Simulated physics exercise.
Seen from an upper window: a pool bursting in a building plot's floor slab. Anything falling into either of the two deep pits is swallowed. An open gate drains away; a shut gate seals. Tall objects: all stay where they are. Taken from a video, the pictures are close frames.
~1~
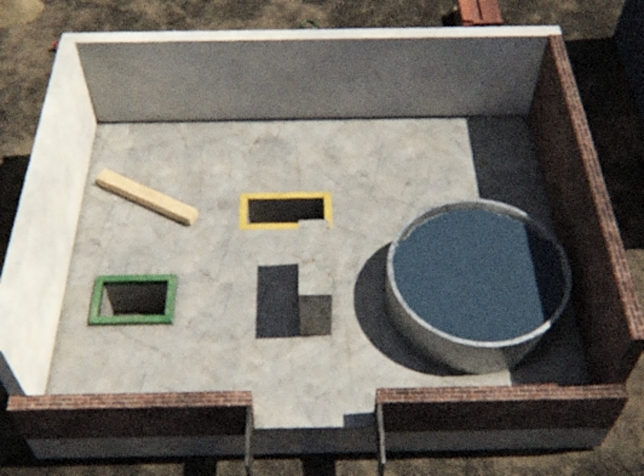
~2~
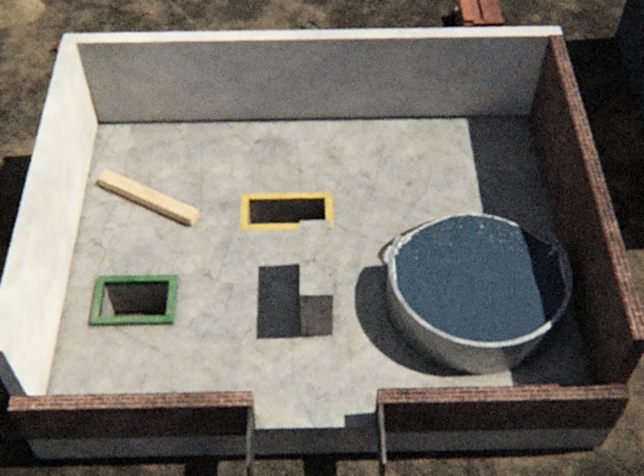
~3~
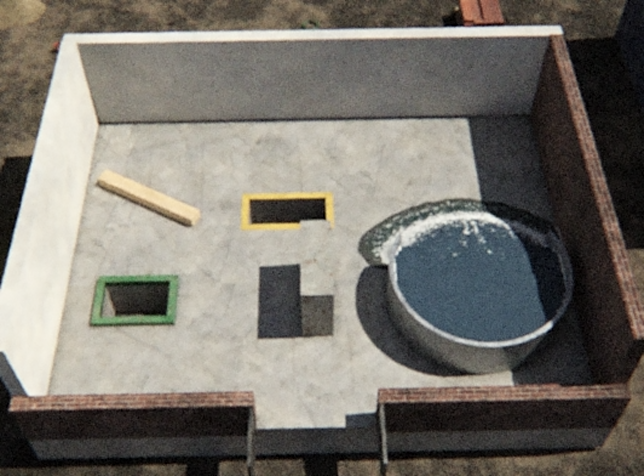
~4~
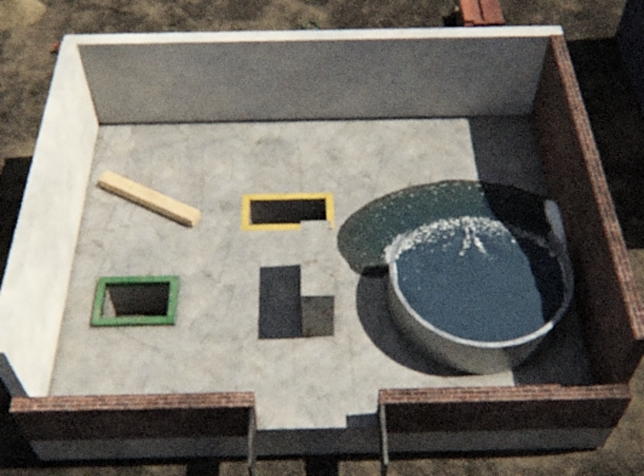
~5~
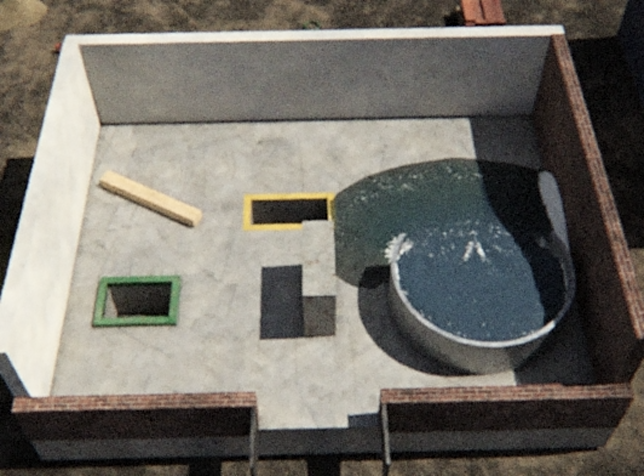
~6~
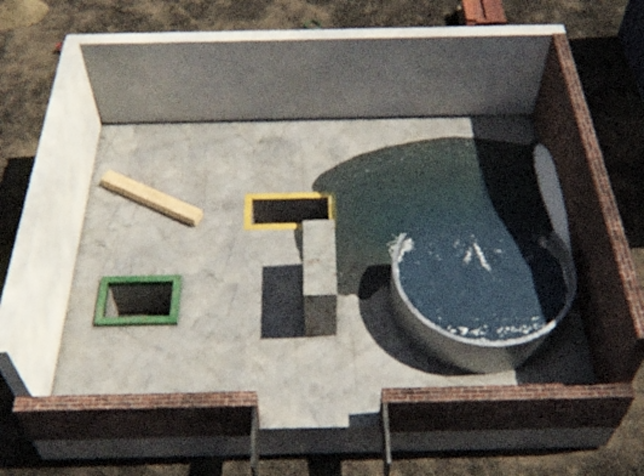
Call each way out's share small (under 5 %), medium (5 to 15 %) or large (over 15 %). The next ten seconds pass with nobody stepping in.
Small, medium or large: The gate gets a small share; the yellow pit gets a large share; the green pit gets a small share.
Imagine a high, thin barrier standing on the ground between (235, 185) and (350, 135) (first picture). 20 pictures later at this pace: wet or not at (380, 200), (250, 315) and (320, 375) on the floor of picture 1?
In that order, I'd expect them to be reached by the flood, kept clear of the flood and kept clear of the flood.
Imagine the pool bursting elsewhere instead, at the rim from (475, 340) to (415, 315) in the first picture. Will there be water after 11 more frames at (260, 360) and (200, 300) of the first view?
Respectively: Swamped and swamped.
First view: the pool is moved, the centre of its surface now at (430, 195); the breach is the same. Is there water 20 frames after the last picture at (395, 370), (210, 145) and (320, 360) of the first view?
Okay, first one high and dry, second one got wet, last one high and dry.
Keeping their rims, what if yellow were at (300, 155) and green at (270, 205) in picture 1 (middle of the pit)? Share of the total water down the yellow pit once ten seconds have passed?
Yellow: 40 %.
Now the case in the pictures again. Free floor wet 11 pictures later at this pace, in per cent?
It works out to about 40 in a hundred.
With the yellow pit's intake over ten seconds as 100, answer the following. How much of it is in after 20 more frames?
Close to 10 percent.
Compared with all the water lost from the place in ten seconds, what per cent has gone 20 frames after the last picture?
My figure is about 10 in a hundred.
A moment on, water covers 40 % of the floor; the gate 0 %, the yellow pit 2 %, the green pit 0 %.
Next, water covers 40 % of the floor; the gate 0 %, the yellow pit 2 %, the green pit 0 %.
Then, water covers 50 % of the floor; the gate 0 %, the yellow pit 3 %, the green pit 0 %.
Later, water covers 80 % of the floor; the gate 0 %, the yellow pit 12 %, the green pit 0 %.
In the end, water covers 95 % of the floor; the gate 1 %, the yellow pit 25 %, the green pit 1 %.
